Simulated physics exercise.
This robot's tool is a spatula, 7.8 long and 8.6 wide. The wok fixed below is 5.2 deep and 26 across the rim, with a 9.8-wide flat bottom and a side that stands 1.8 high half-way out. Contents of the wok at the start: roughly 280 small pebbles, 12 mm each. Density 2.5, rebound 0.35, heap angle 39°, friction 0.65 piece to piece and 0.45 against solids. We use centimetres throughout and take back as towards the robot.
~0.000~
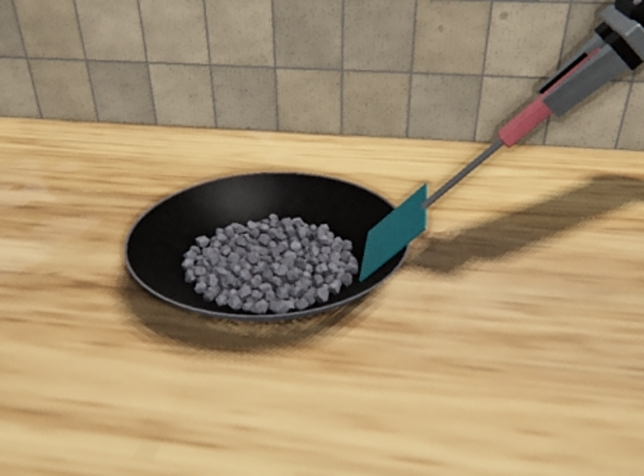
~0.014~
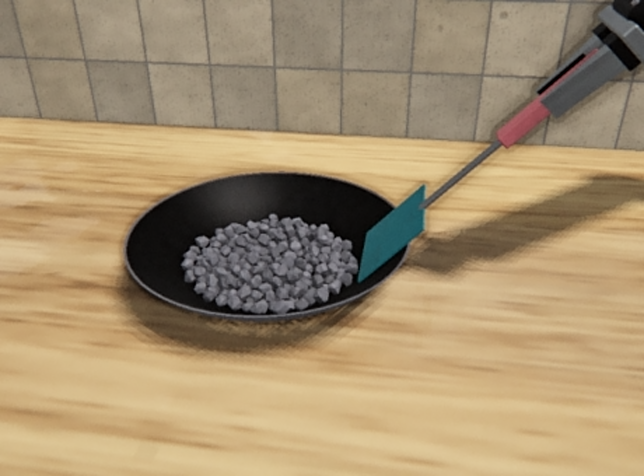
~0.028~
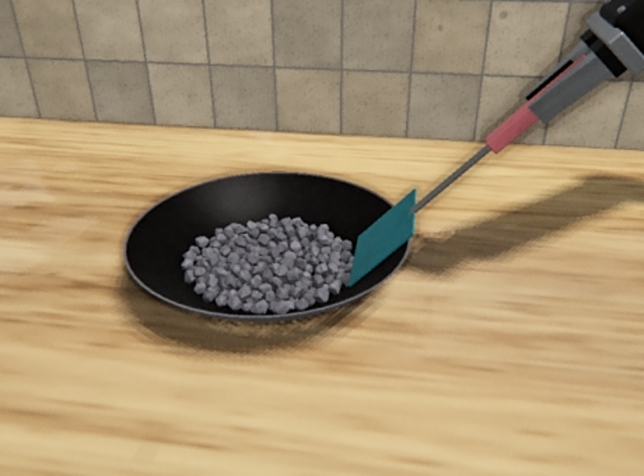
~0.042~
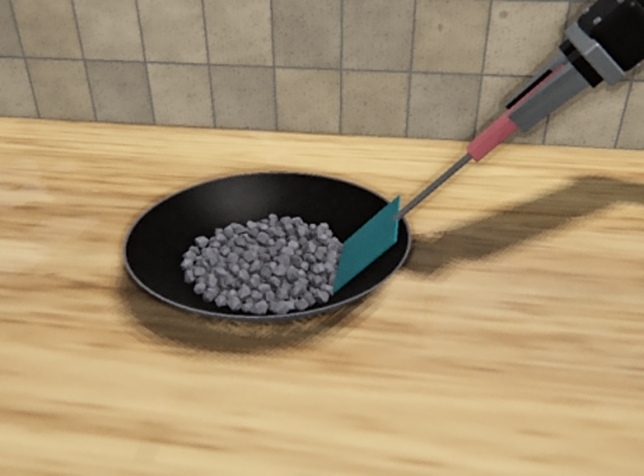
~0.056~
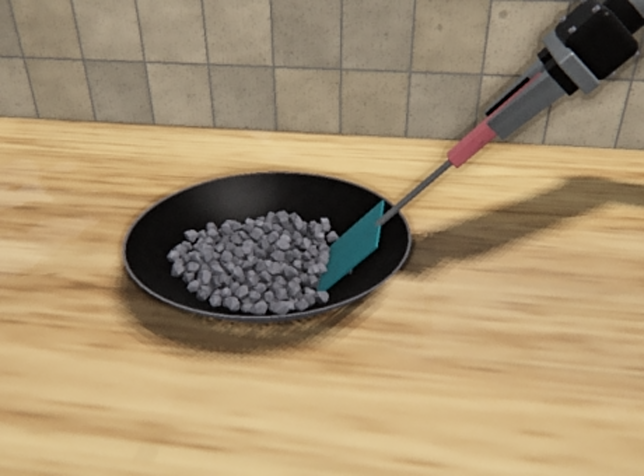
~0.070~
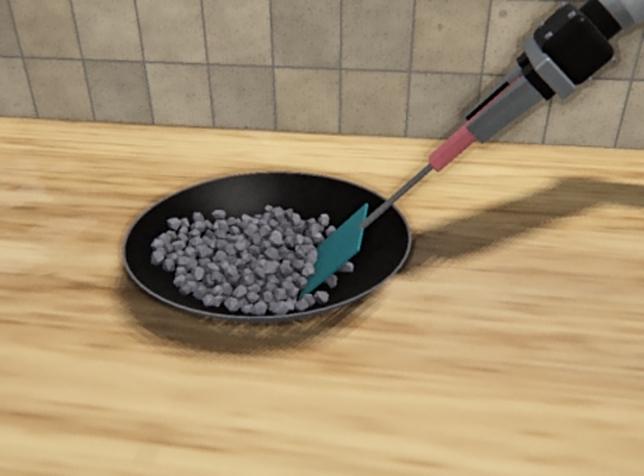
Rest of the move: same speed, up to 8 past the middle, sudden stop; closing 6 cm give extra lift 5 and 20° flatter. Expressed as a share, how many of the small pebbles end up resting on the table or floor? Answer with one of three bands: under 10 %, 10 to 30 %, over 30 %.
Over 30 %.
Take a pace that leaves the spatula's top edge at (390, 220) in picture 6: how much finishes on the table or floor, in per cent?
Roughly 20 per cent.
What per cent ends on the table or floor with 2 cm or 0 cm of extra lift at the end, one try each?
Result, in order: Approx. 55 % and 50 %.
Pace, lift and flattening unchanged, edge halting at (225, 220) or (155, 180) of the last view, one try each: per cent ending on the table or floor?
Estimates, in order: 20 % and 60 %.
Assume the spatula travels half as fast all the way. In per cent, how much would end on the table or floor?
In that case, around 15 per cent would end on the table or floor.
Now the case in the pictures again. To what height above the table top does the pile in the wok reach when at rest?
It reaches roughly 5.0 cm.
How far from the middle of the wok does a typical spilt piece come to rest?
Some 26 centimetres.
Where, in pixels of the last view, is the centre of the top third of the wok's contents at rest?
I'd say around pixel (194, 240).
By 0.10 s, sloping 48°, highest piece 7 above the table; 275 in the wok, 2 on the blade or in flight.
By 0.14 s, sloping 42°, highest piece 8 above the table; 261 in the wok, 16 on the blade or in flight.
By 0.36 s, sloping 28°, highest piece 17 above the table; 156 in the wok, 84 on the table or floor, 37 on the blade or in flight.
By 1.41 s, sloping 28°, highest piece 6 above the table; 156 in the wok, 121 on the table or floor.
Final count, 156 in the wok, 121 on the table or floor. That is 44 % on the table or floor.
